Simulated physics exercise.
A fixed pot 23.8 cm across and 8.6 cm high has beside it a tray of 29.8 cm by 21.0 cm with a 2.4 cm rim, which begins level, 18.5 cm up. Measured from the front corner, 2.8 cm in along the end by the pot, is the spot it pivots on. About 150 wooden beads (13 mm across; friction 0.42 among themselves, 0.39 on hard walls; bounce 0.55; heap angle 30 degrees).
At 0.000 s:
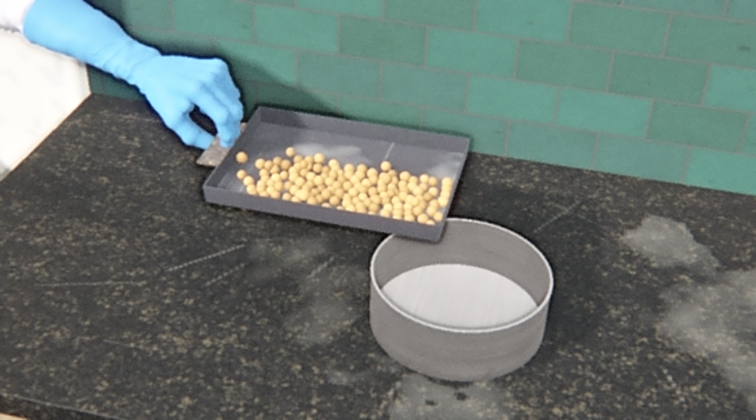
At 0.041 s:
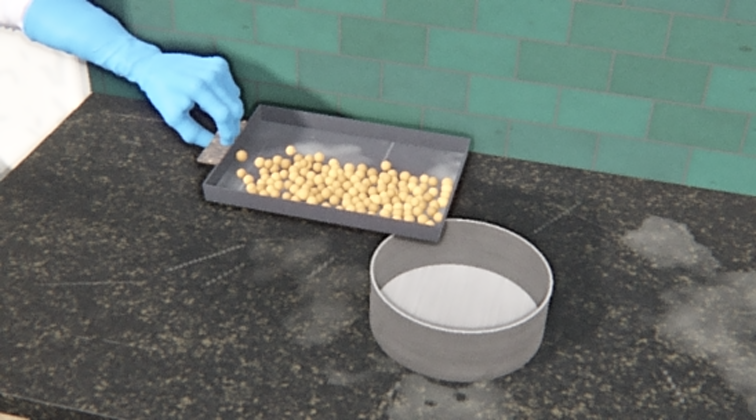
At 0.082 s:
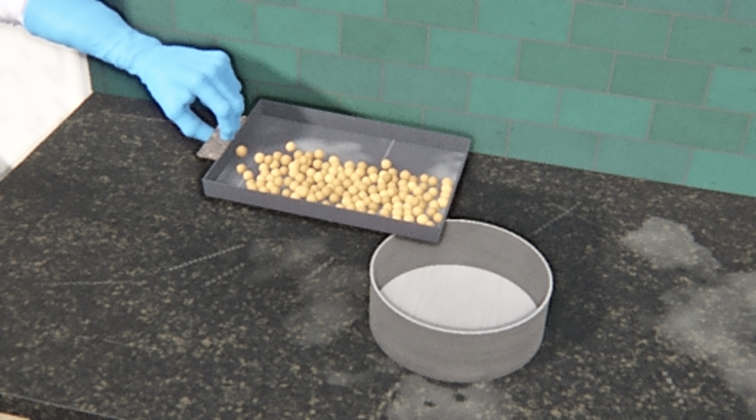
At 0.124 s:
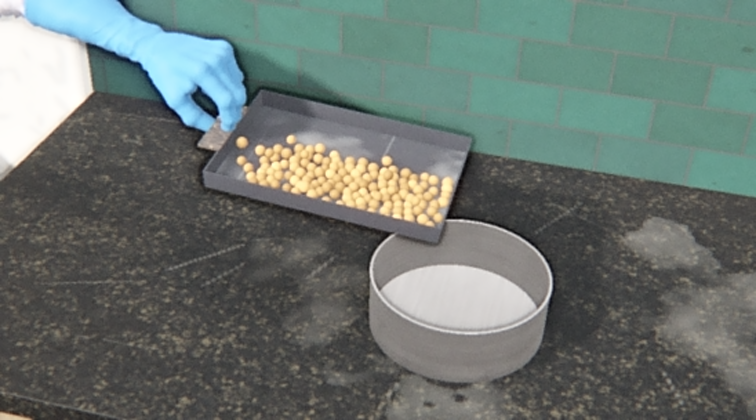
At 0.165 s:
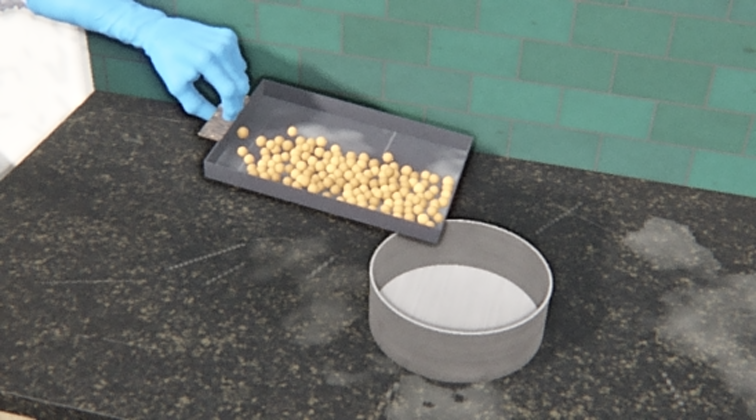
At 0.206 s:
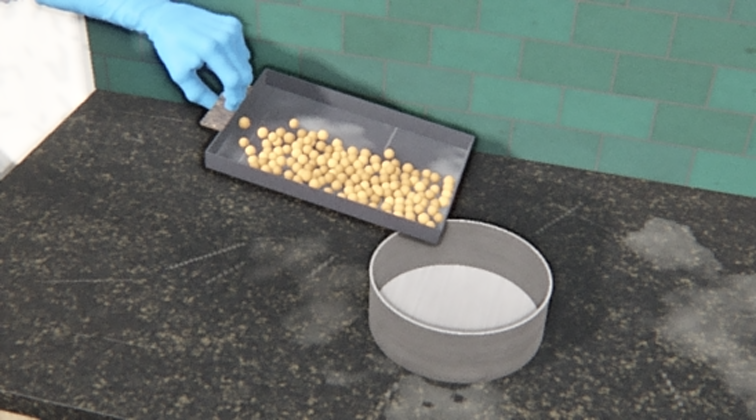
On a dark speckled counter, a blue-gloved hand slowly tilts a tray of wooden beads rightward.
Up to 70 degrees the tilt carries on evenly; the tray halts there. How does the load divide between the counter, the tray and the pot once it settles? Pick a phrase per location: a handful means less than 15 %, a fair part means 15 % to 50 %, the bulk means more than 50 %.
Counter: A handful, tray: The bulk, pot: A handful.
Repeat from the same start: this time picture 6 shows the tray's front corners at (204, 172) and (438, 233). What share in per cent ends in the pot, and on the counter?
Pot 0; counter 0.
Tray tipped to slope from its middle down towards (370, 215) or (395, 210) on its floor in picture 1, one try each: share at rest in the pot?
Near 5 and 5 per cent, in that order.
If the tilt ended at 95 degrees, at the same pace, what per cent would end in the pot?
Near 95 %, then.
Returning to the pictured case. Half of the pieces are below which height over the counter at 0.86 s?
The halfway line is at about 26 cm.
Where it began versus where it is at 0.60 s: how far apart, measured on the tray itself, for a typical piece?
Around 2 centimetres.
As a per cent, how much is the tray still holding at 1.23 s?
Roughly 100 per cent.
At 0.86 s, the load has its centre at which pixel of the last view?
At about (428, 166).
After 0.60 s, tilt 39 degrees; the tray holds 100 %, the pot 0 %.
After 0.86 s, tilt 58 degrees; the tray holds 100 %, the pot 0 %.
After 1.23 s, tilt 70 degrees; the tray holds 100 %, the pot 0 %.
At rest (2.2 s), counter 0 %, tray 95 %, pot 5 %.
